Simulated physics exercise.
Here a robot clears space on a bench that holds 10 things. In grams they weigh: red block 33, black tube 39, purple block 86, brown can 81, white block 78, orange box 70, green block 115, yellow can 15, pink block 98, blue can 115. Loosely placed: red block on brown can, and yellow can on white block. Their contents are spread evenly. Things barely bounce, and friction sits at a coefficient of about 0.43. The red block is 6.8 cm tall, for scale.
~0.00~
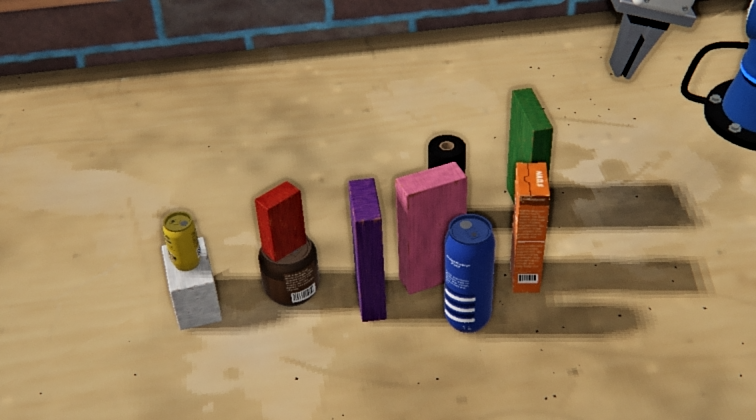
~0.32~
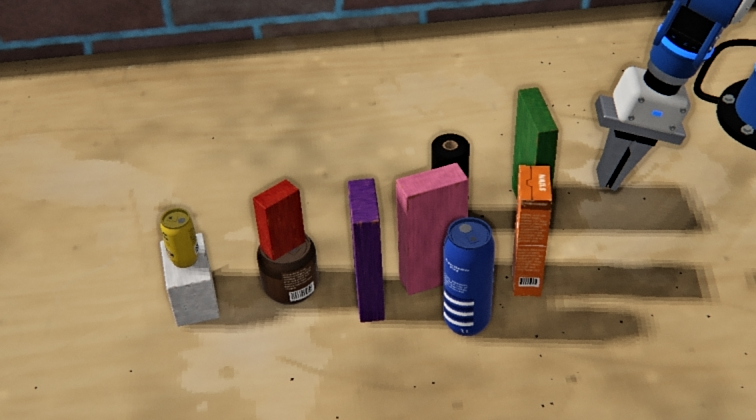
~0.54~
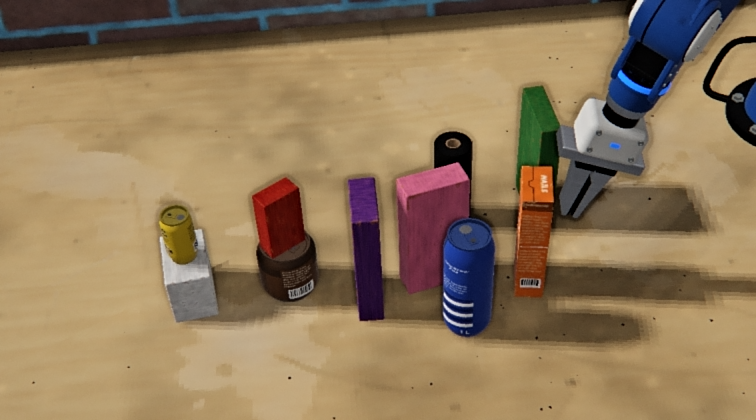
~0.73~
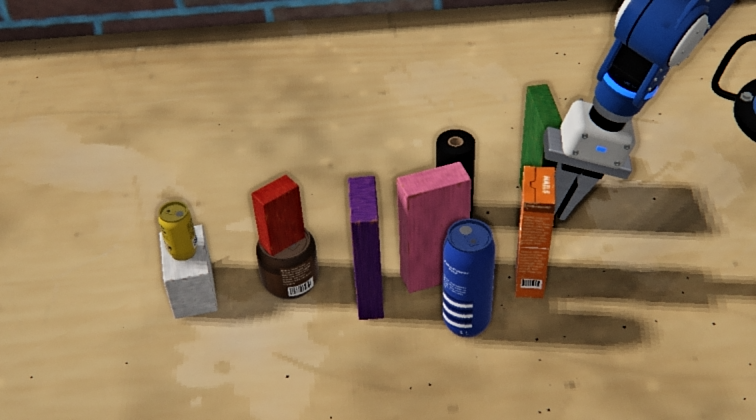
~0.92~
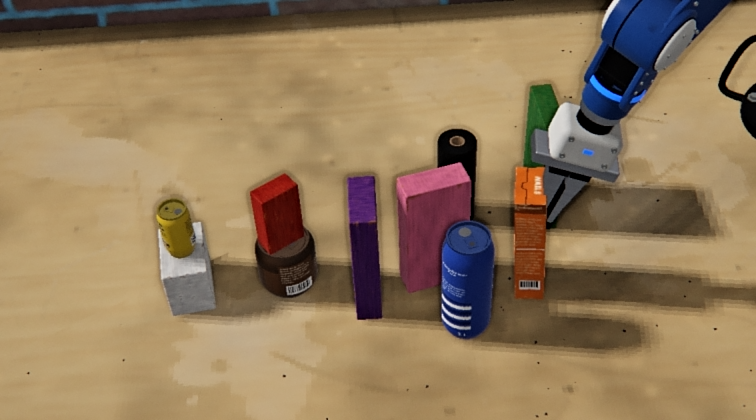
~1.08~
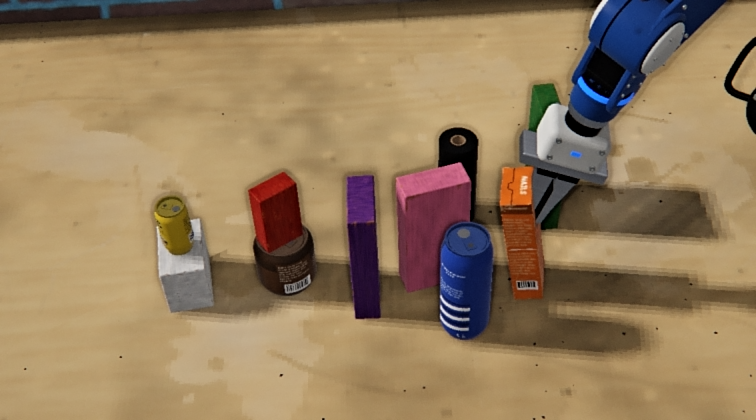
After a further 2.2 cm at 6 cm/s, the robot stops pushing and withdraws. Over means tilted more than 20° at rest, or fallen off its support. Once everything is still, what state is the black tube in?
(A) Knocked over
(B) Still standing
Still standing.
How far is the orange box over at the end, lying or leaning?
In the end, 20 degrees or so off vertical.
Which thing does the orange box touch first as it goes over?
That would be the pink block.
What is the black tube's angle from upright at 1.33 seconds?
Tilt: Around 0°.
After 1.33 s, leaning orange box 20°.
After 1.63 s, pink block and orange box touch at 1.34 s; leaning orange box 20°.
After 2.08 s, leaning orange box 20°.
At rest, past 20° or fallen, orange box. Standing, green block, blue can, purple block, pink block, black tube, brown can, white block, yellow can and red block.
